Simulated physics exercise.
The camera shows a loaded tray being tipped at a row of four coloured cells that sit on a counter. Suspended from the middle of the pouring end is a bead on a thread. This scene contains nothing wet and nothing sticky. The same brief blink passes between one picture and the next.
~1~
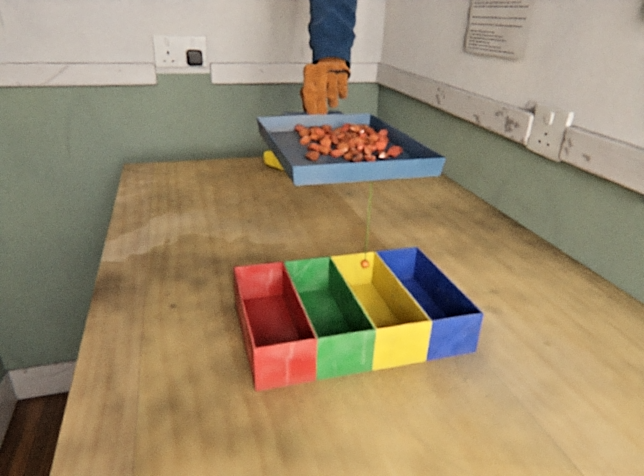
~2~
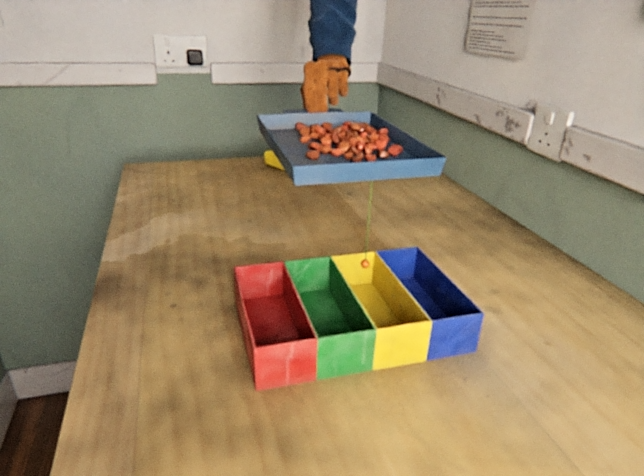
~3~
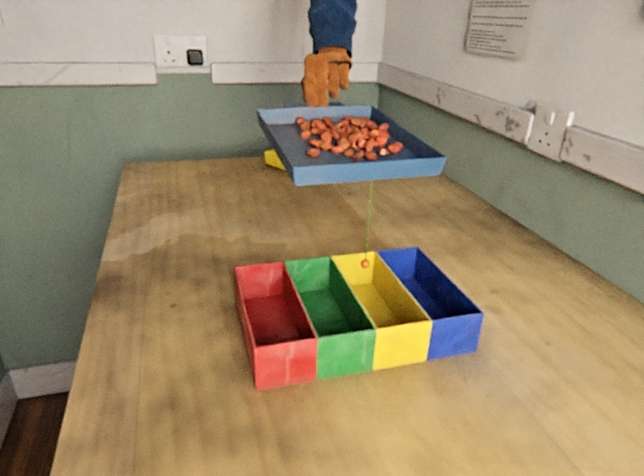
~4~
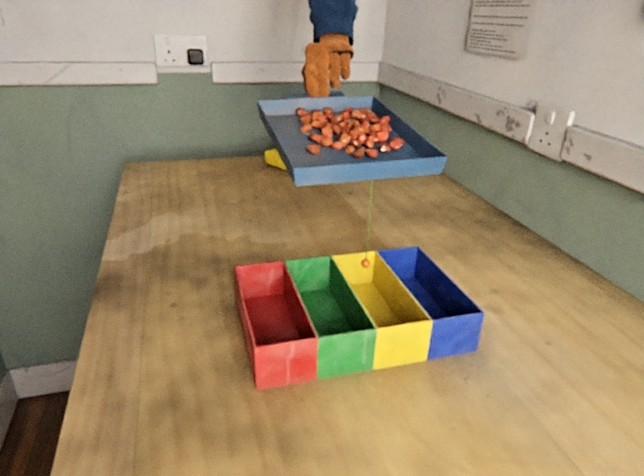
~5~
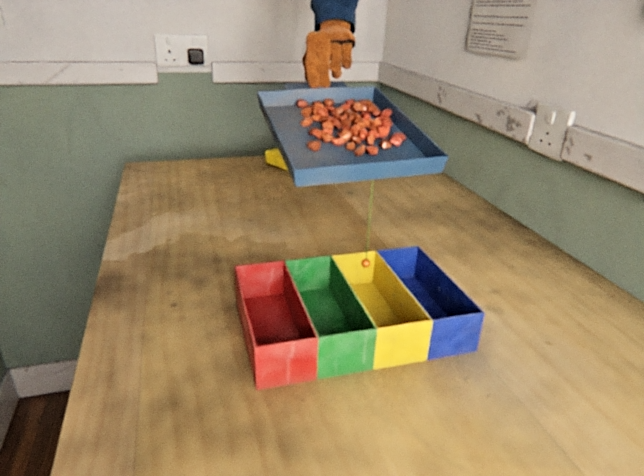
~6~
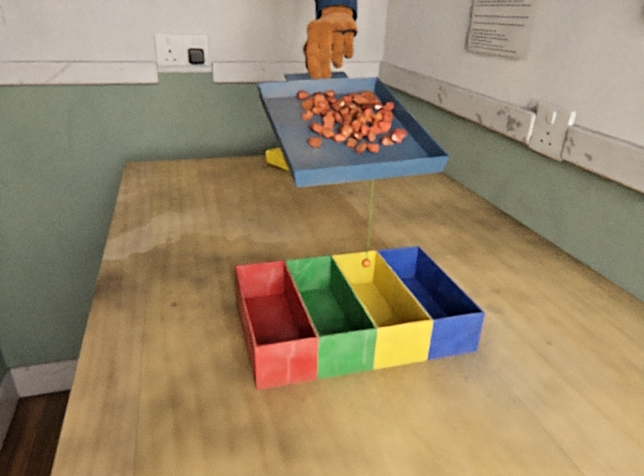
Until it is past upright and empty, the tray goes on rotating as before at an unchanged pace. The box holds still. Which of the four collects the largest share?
The green one.
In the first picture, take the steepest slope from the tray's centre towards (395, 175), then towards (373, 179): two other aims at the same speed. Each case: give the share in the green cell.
That comes to 0 per cent the first time and 20 per cent the second.
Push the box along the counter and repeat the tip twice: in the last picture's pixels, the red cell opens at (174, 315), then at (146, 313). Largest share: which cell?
One: The blue one. Two: Blue.
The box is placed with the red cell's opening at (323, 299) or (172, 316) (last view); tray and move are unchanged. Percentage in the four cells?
First case: Some 100 %; second case: Some 70 %.
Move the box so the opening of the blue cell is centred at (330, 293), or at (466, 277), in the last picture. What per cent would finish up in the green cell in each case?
Around 0 % followed by around 40 %.
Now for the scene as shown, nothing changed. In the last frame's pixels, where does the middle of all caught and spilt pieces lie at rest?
Around (349, 337), give or take.
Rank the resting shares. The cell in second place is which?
Yellow.
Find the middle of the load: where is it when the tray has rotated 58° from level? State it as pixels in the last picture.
Load centre: Approx. (362, 156).
Just after the last frame, tray tipped steeply; every one on the tray.
A moment on, tray tipped right over; roughly two thirds on the tray; about a tenth in the green cell; about a tenth in the yellow cell; just a few in the red cell; roughly a quarter falling or outside the box.
Further on, tray tipped past a quarter turn; roughly half in the green cell; roughly a third in the yellow cell; about a tenth in the red cell; just a few falling or outside the box.
When it is over, tray tipped past a quarter turn; roughly half in the green cell; roughly a third in the yellow cell; about a tenth in the red cell; not one in the blue cell; just a few outside the box.
